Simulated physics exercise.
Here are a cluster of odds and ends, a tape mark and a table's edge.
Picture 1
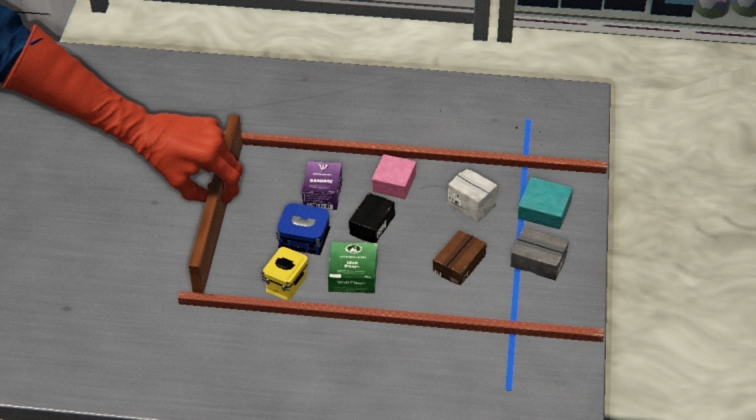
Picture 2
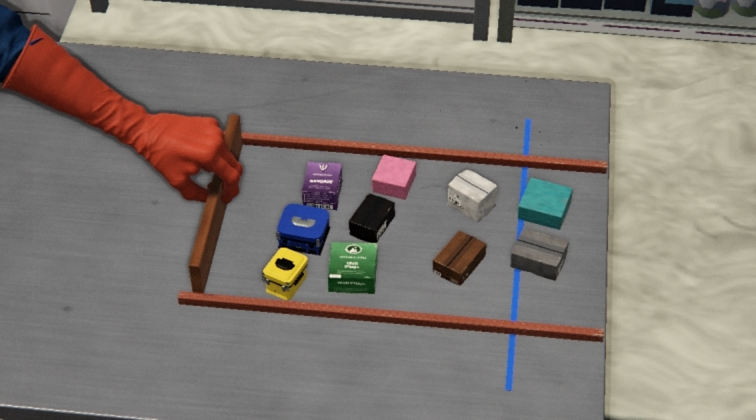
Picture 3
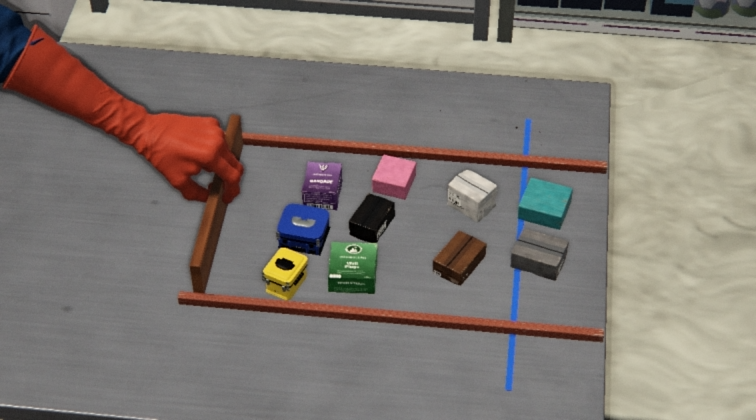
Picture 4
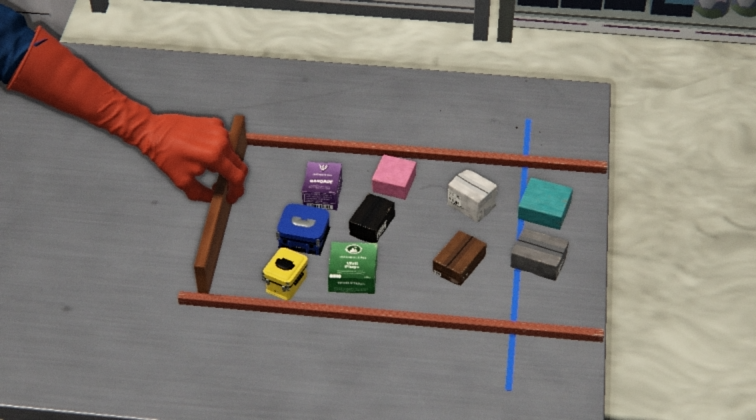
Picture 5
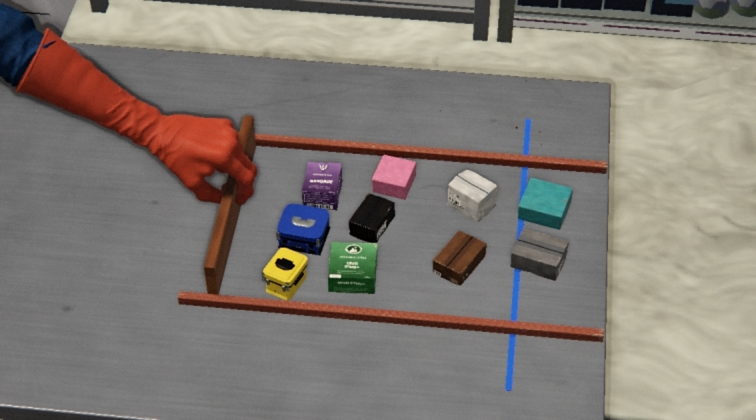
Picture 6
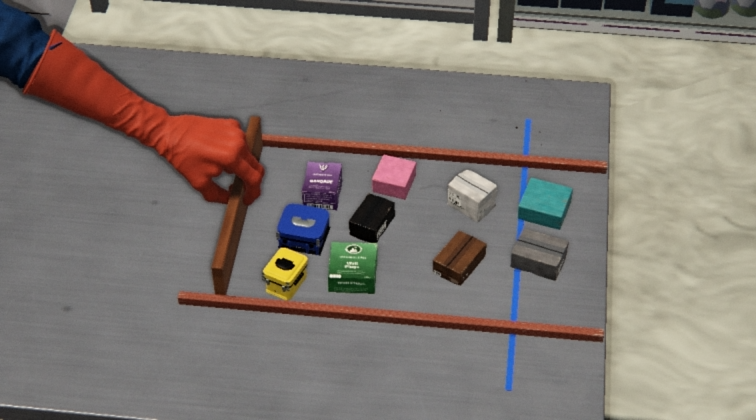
On a grey tabletop between two reddish rails, ten small boxes and cases of various colours sit near and across a blue tape line. A red-gloved hand holds an upright wooden board at the left, still at first, then slides it slightly rightward toward them, while the items stay in place.
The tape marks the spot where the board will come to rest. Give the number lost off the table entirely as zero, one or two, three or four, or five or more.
Just one or two tumble.
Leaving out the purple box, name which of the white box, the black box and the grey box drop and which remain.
The white box stays on; the black box is kept; the grey box goes over.
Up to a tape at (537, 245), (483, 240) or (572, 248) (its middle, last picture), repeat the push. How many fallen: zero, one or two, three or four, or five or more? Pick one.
Three or four; zero; 5 or more.
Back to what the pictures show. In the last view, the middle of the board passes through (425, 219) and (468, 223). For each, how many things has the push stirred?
By then 9, and 10.
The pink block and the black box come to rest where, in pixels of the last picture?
Final centres, first then second: (543, 175), (578, 228).
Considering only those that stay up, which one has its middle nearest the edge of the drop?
Nearest once everything settles: Brown box.
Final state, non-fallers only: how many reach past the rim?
It's 1.
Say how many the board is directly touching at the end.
It's 4.
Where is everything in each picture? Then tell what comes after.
In the first frame, turquoise block (545, 203); grey box (539, 254); white box (472, 195); board (217, 202); tape (519, 243).
In the second frame, grey box (539, 254); purple box (322, 186).
In the third frame, white box (472, 195); pink block (394, 177).
In the fourth frame, turquoise block (545, 204); black box (372, 219).
In the fifth frame, grey box (539, 254); yellow case (286, 275).
In the sixth frame, turquoise block (545, 204); grey box (539, 254); white box (472, 195); board (238, 204); tape (519, 243).
A little later, none off yet; turquoise block at rest near (545, 204); grey box at rest near (539, 254); white box at rest near (472, 195).
When it is over, the number that fall off is one or two; down, grey box and turquoise block.
